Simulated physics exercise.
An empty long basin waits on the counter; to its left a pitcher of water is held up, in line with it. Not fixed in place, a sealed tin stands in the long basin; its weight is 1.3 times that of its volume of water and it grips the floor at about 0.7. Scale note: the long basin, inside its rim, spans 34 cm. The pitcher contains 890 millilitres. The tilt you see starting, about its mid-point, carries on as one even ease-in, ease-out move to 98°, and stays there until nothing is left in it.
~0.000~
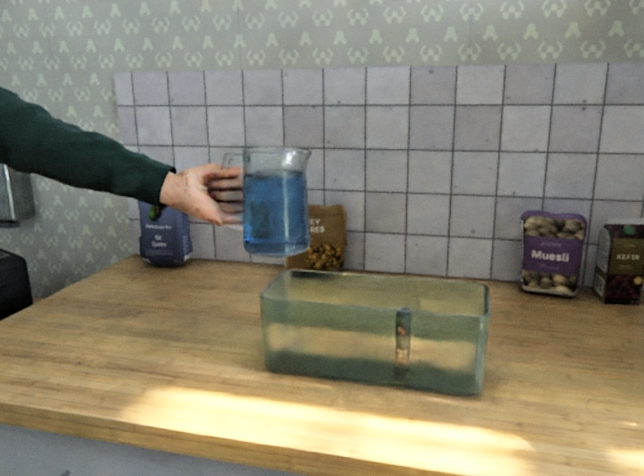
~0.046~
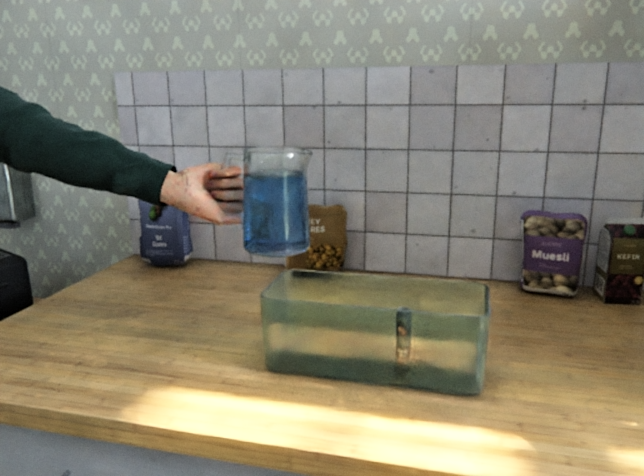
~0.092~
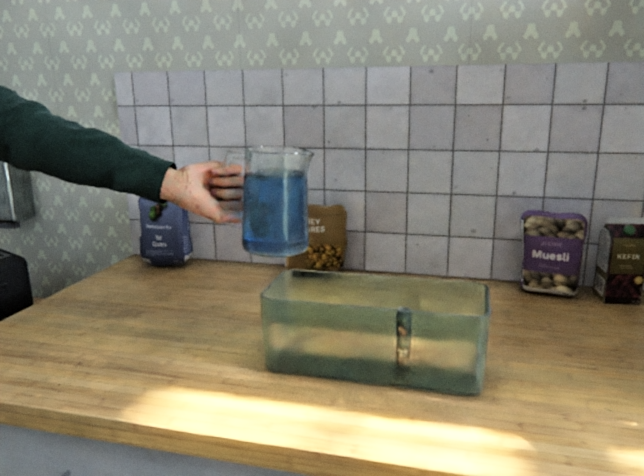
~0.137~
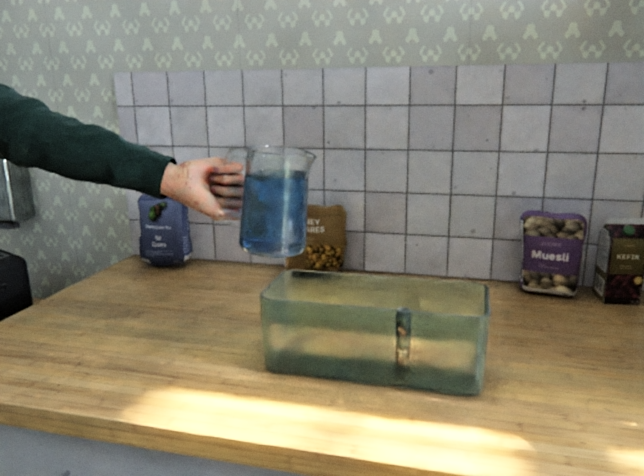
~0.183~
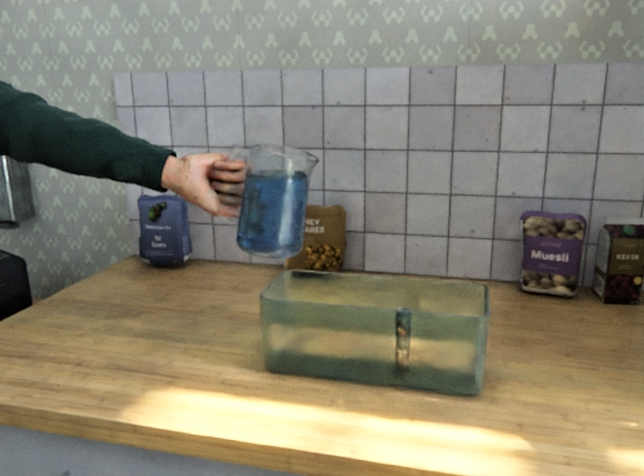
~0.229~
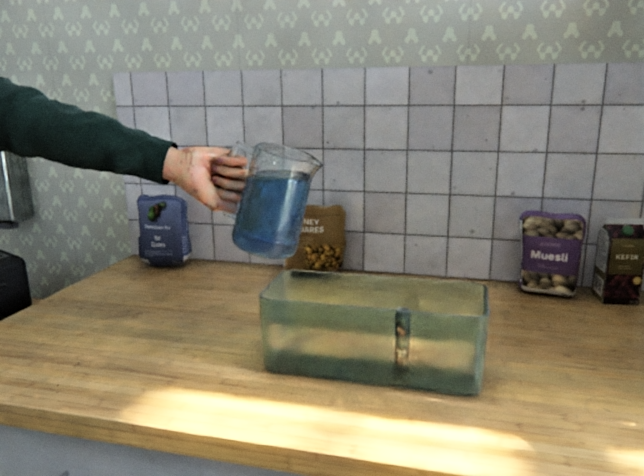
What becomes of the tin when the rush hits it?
It keels over.
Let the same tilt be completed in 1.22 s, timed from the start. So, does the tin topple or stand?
Then it holds its balance.
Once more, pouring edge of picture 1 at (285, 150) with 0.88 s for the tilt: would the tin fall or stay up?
Then it stays on its base.
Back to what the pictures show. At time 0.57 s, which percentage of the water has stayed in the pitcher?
Portion remaining: Approx. 92 per cent.
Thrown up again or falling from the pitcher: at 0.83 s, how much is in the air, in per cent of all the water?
Roughly 20 %.
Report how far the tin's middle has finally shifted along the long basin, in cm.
The tin's middle ends up about 1.5 cm along the basin.
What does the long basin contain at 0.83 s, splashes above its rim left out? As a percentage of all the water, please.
Some 24 per cent.
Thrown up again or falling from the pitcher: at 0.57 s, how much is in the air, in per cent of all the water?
Near 7 per cent of it all.
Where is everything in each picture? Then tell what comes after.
In the first frame, it leans 0°; its right rim is at (311, 152); the water meets the walls at (249, 172) and (303, 174); the long basin's rim runs from (273, 283) to (488, 301); the tin's top is at (404, 312).
In the second frame, it leans 1°; its right rim is at (312, 152); the water meets the walls at (250, 172) and (304, 174).
In the third frame, it leans 3°; its right rim is at (314, 154); the water meets the walls at (250, 172) and (305, 174).
In the fourth frame, it leans 6°; its right rim is at (316, 156); the water meets the walls at (251, 173) and (306, 175).
In the fifth frame, it leans 10°; its right rim is at (319, 160); the water meets the walls at (252, 177) and (308, 176).
In the sixth frame, it leans 15°; its right rim is at (322, 165); the water meets the walls at (249, 186) and (310, 176).
By 0.57 s the tilt is 72° and 93 per cent is still to pour; the tin stands where it began.
By 0.83 s the tilt is 97° and 56 per cent is still to pour; the tin stands where it began.
By 1.09 s the tilt is 98° and 20 per cent is still to pour; the tin leans 5°.
By 1.38 s the tilt is 98° and 7 per cent is still to pour; the tin leans 8°.
At rest the tin lies on its side.
